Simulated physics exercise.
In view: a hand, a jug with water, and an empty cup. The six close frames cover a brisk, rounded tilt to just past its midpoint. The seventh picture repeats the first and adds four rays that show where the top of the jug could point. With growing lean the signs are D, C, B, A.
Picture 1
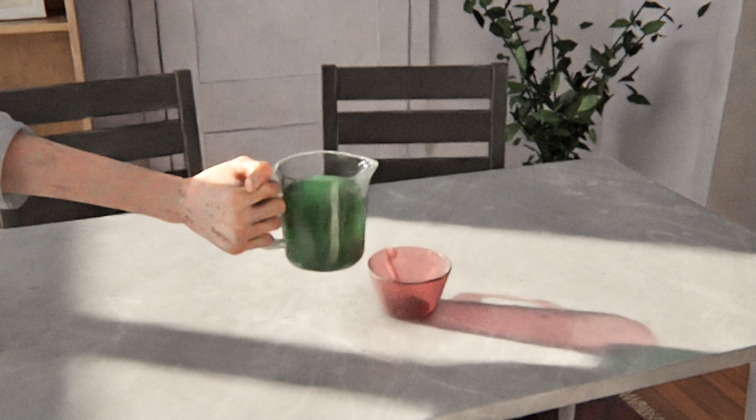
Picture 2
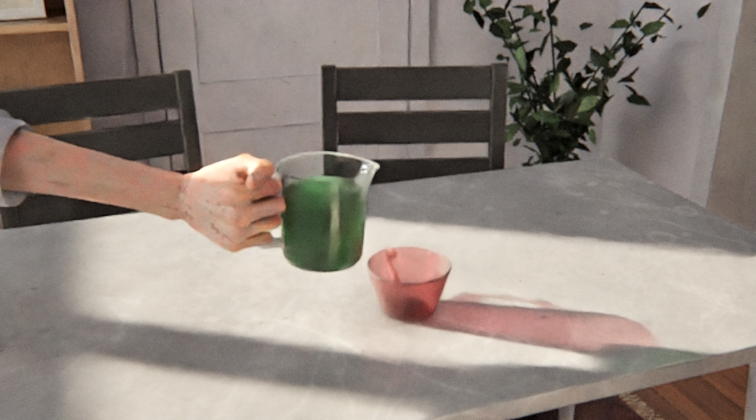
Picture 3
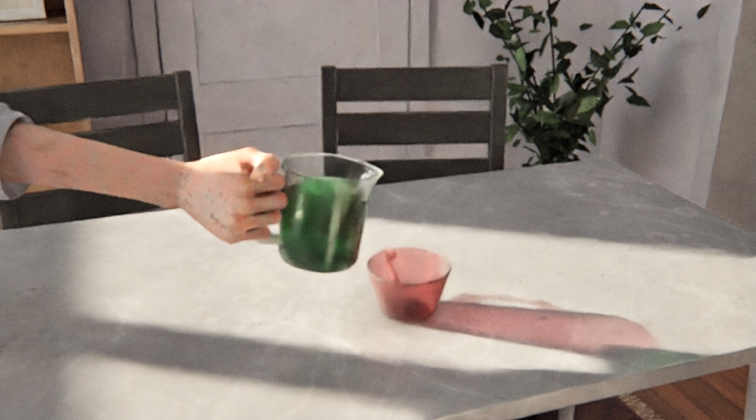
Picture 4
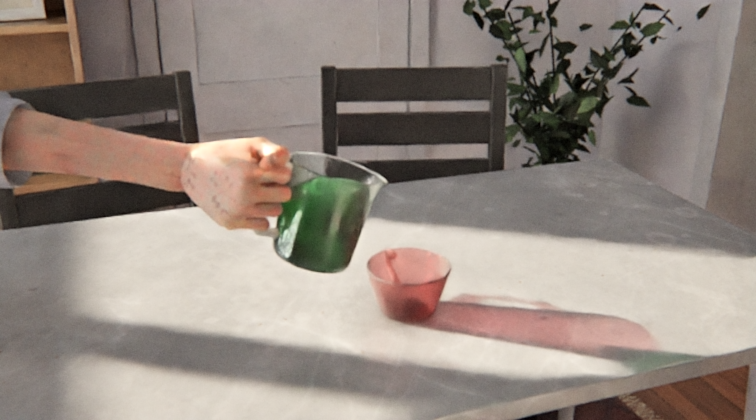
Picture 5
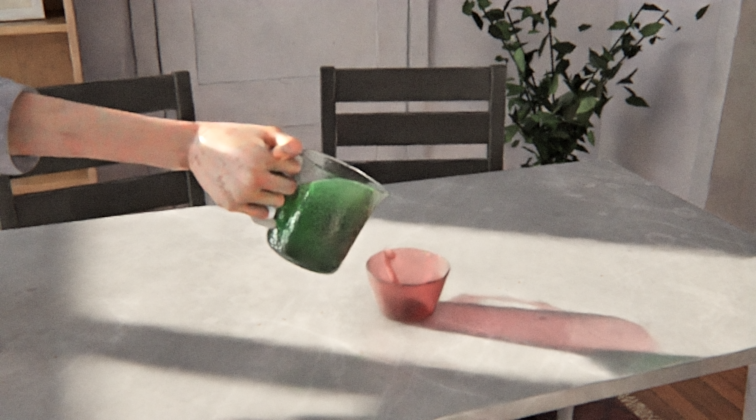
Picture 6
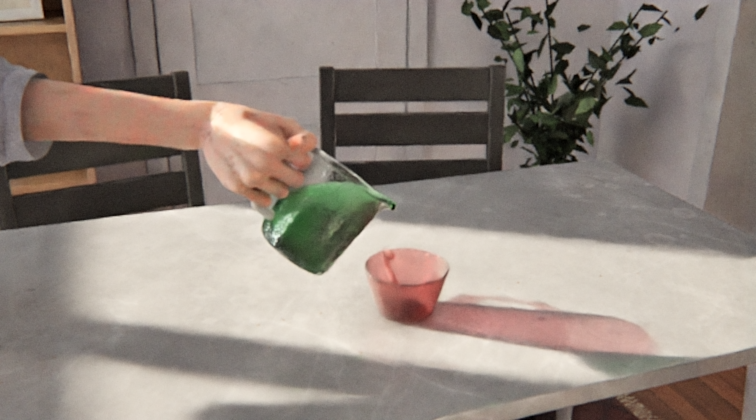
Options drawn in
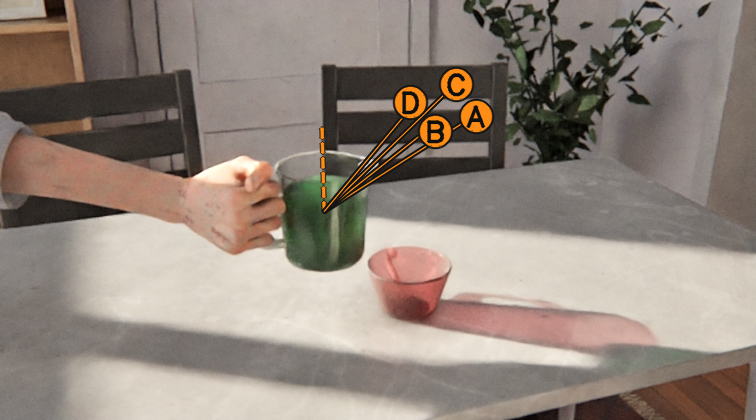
A hand tilting a glass jug of green liquid rightward above a small pink cup, the liquid reaching the jug's lip.
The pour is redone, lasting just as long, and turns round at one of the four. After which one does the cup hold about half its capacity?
I would pick tilt B.
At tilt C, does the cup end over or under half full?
Under half.
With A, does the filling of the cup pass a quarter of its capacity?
Yes, clearly.
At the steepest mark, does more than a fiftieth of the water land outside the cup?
Yes, it does.
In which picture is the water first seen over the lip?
Picture 6.
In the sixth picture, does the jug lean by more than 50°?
No, it does not.
On the marked copy, A at (461, 123); B at (418, 137); C at (443, 95); D at (401, 118).
For tilt A, the cup ends with about 63 % of what it can hold; 8 % of the water is spilt.
For tilt B, the cup ends with about 51 % of what it can hold; 3 % of the water is spilt.
For tilt C, the cup ends with about 35 % of what it can hold.
For tilt D, the cup ends with about 21 % of what it can hold.
